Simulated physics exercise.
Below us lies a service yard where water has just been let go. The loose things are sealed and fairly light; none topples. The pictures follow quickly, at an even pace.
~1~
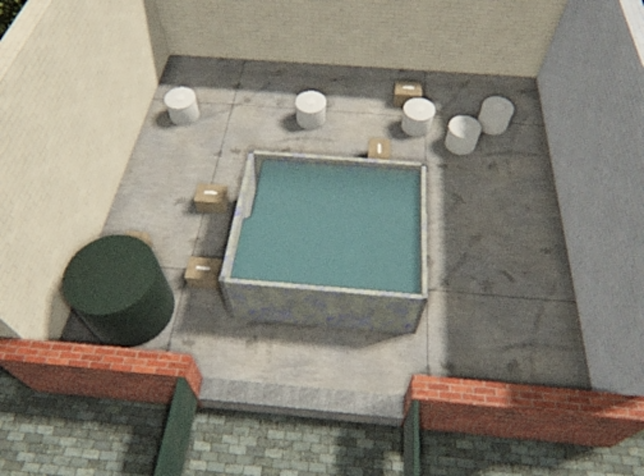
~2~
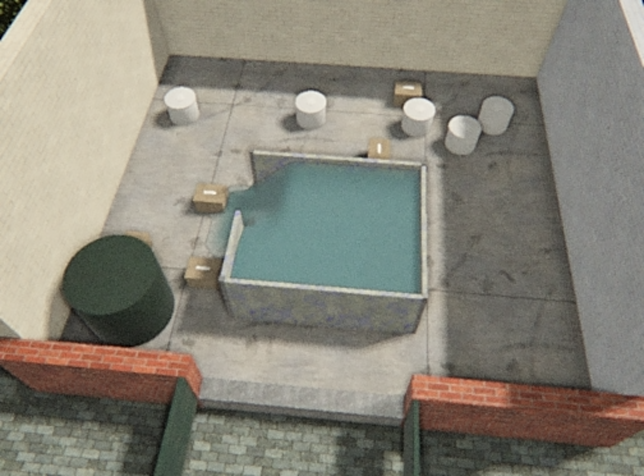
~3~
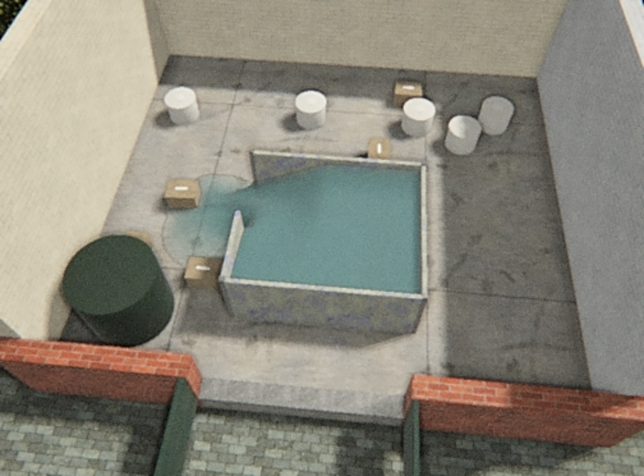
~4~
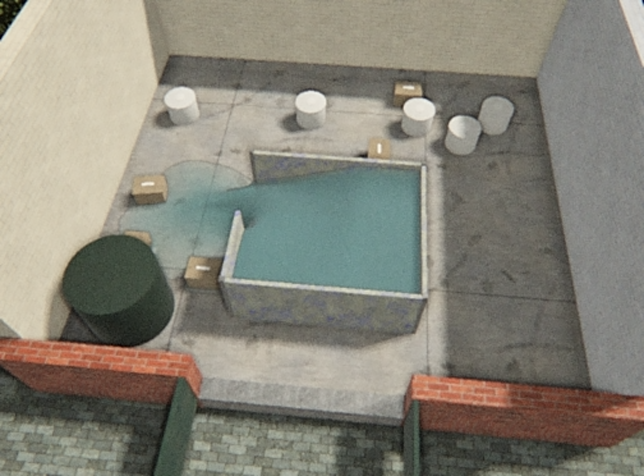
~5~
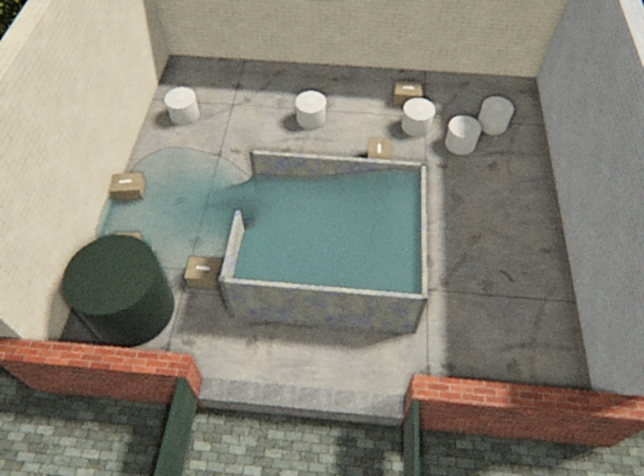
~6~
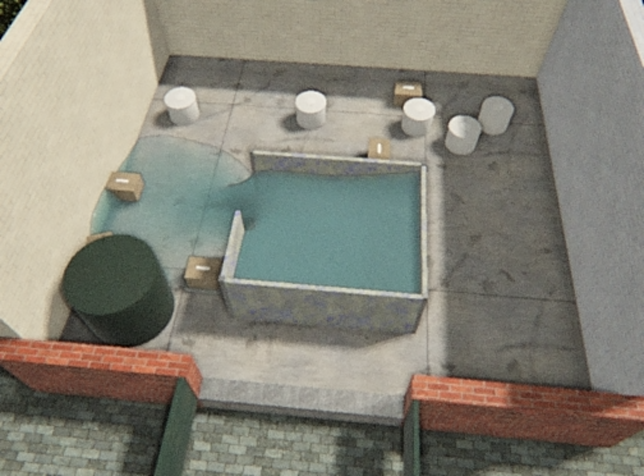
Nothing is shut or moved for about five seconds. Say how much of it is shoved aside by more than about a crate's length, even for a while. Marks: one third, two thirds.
That comes to at least two thirds.
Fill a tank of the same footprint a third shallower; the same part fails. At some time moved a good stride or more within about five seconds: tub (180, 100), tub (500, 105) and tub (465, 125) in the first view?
In that order: Shifted that much, never so far, under that.
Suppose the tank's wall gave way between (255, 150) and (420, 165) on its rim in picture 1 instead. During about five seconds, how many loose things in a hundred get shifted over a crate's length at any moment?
About 90 per cent.
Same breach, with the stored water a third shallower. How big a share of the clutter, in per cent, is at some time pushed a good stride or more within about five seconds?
Near 30 in a hundred.
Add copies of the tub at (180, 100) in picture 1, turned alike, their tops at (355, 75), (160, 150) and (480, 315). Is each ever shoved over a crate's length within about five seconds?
In turn: Pushed that far, that far or more, short of that.
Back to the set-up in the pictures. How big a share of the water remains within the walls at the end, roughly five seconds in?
Some 98 per cent.
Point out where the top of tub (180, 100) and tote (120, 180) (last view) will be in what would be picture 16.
Near (218, 42) and (125, 145).
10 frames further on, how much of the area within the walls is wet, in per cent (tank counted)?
Some 40 per cent.
A moment on, 2 of 10 are well off their spots; 2 afloat.
Next, 3 of 10 are well off their spots; 3 afloat.
Later, 3 of 10 are well off their spots; 4 afloat.
In the end, 9 of 10 are well off their spots, and 9 have been at some point; 7 afloat.
